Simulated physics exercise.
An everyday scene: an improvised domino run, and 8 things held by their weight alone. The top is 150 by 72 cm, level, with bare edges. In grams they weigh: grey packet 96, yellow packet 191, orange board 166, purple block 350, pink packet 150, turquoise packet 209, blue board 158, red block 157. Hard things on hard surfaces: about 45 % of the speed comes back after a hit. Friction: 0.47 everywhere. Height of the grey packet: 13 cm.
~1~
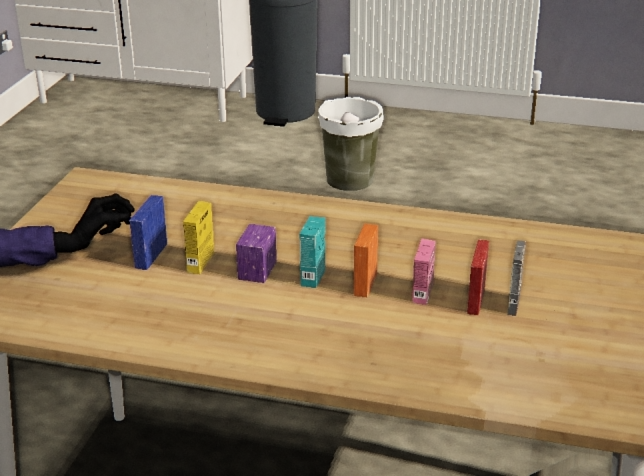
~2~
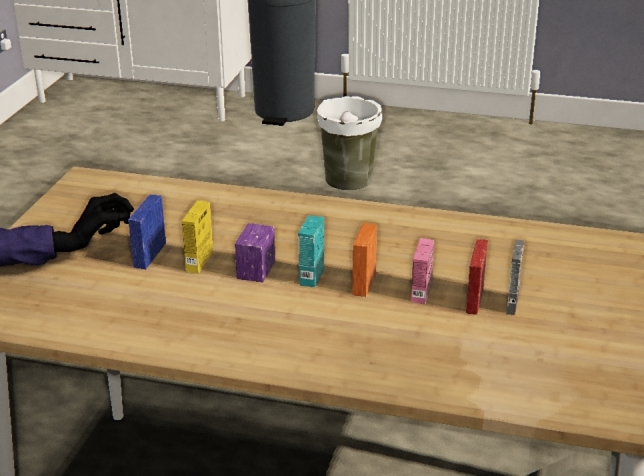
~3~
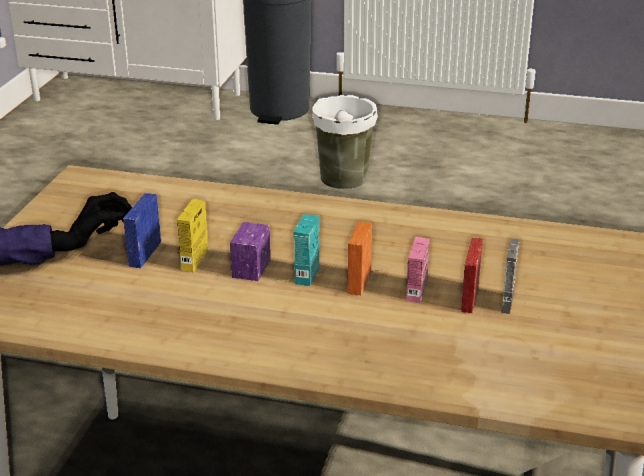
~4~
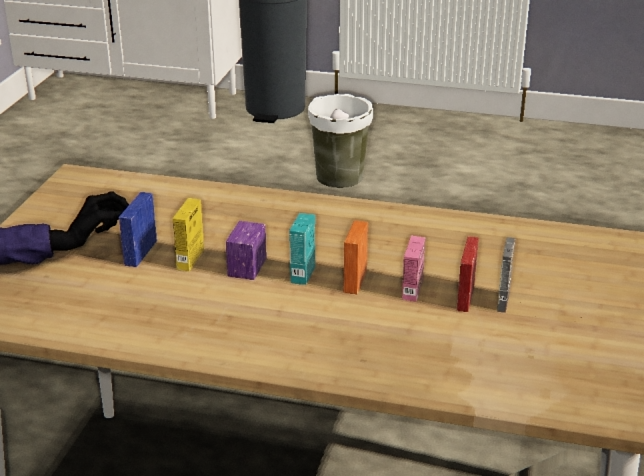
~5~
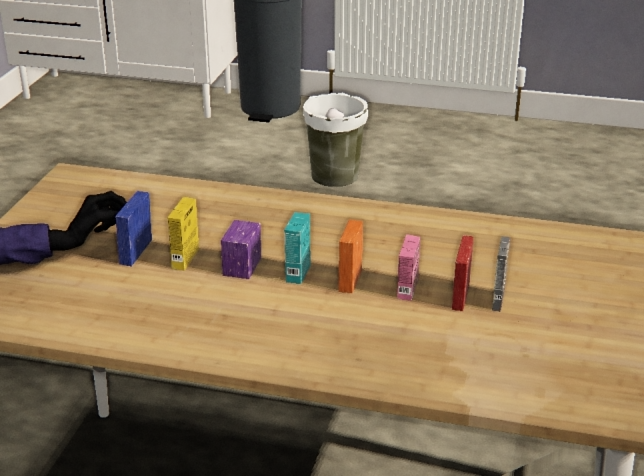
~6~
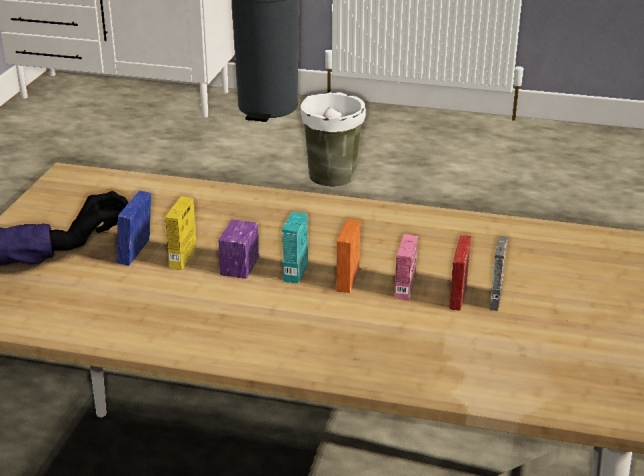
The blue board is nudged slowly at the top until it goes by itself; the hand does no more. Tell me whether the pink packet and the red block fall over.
The pink packet is still upright, the red block is still upright.
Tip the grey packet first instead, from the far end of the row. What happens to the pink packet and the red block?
The pink packet falls over; the red block topples.
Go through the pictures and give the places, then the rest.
The first picture shows pink packet (424, 272); red block (479, 277).
The second picture shows purple block (256, 253); turquoise packet (312, 251).
The third picture shows yellow packet (193, 236); orange board (360, 258).
The fourth picture shows purple block (247, 250); turquoise packet (303, 249).
The fifth picture shows blue board 2° over; yellow packet (184, 234); orange board (351, 257).
The sixth picture shows blue board 7° over; pink packet (407, 267); red block (461, 272).
Then, 0.30 s on from there, blue board 44° over.
Then, 0.50 s on from there, blue board 71° over; yellow packet 41° off upright.
Then, 1.40 s on from there, blue board 76° over; yellow packet 41° off upright.
Then, 2.70 s on from there, blue board 81° over; yellow packet 40° off upright.
In the end, toppled on the table, yellow packet; the other 5 under 5 cm from the start. At the end, from the last picture's camera, pink packet near (407, 267), red block near (461, 272).
